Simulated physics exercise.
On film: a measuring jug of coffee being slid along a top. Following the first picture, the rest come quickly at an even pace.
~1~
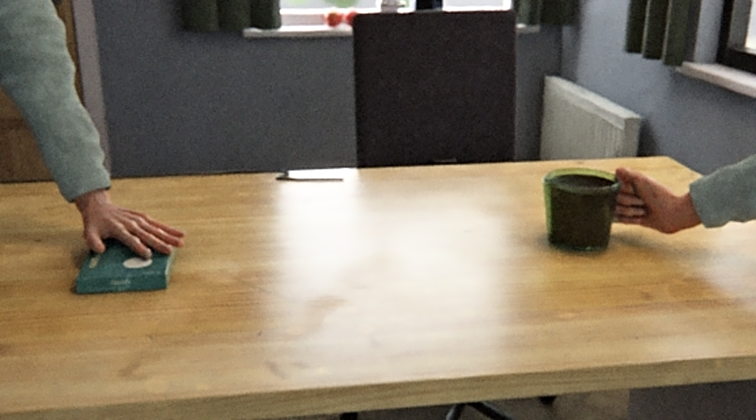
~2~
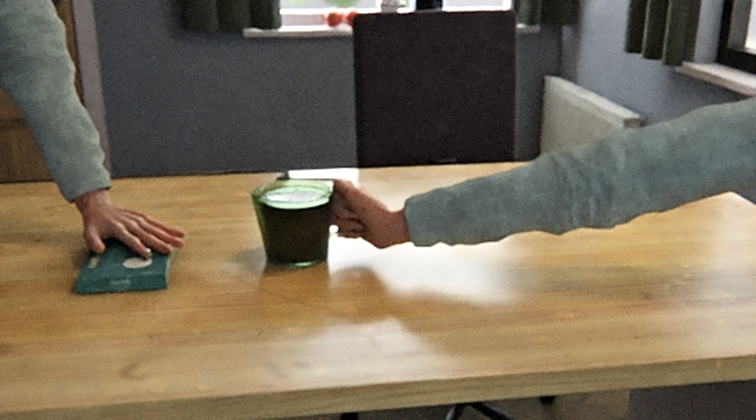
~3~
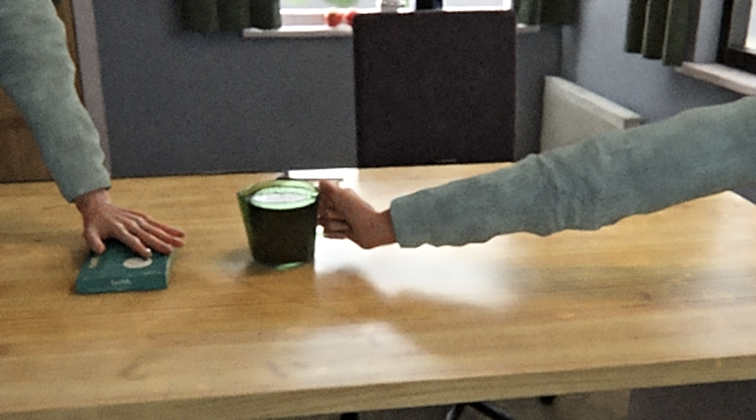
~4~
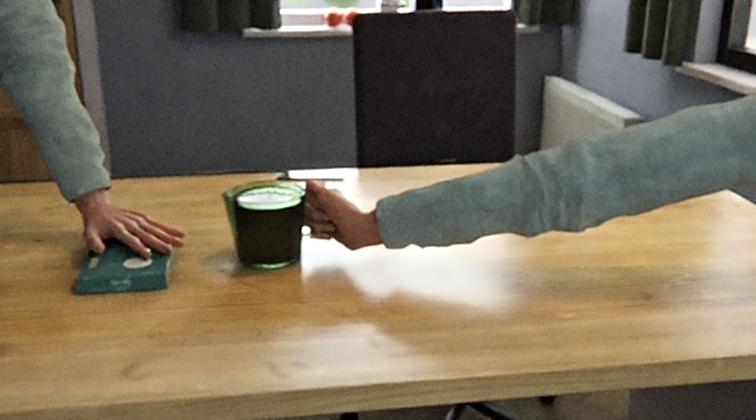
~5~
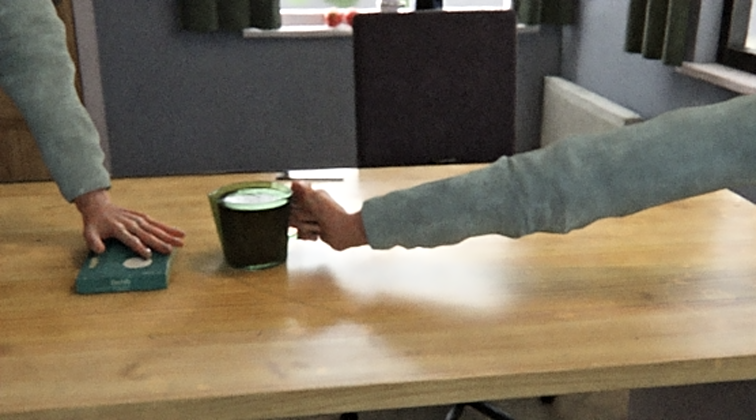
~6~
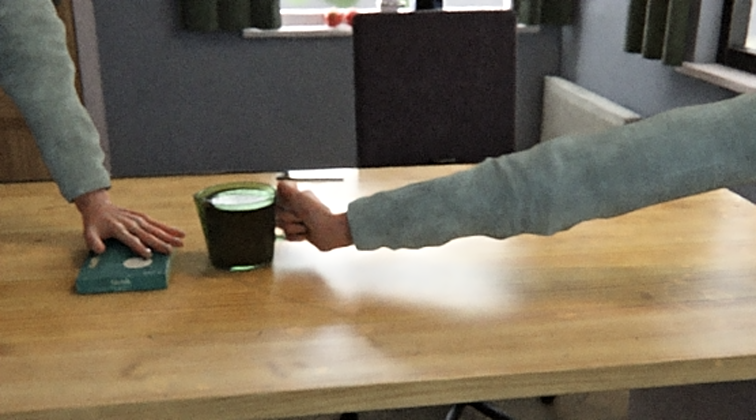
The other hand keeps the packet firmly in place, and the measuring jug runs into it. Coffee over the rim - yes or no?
Yes.
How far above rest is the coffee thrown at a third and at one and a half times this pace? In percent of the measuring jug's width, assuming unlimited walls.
It climbs to 5 per cent first and to 30 per cent second.
Soon after, the measuring jug meets the packet.
Later, the coffee surges up the wall; some has gone over its rim.
In the end, the measuring jug stands at the packet; some has gone over its rim.
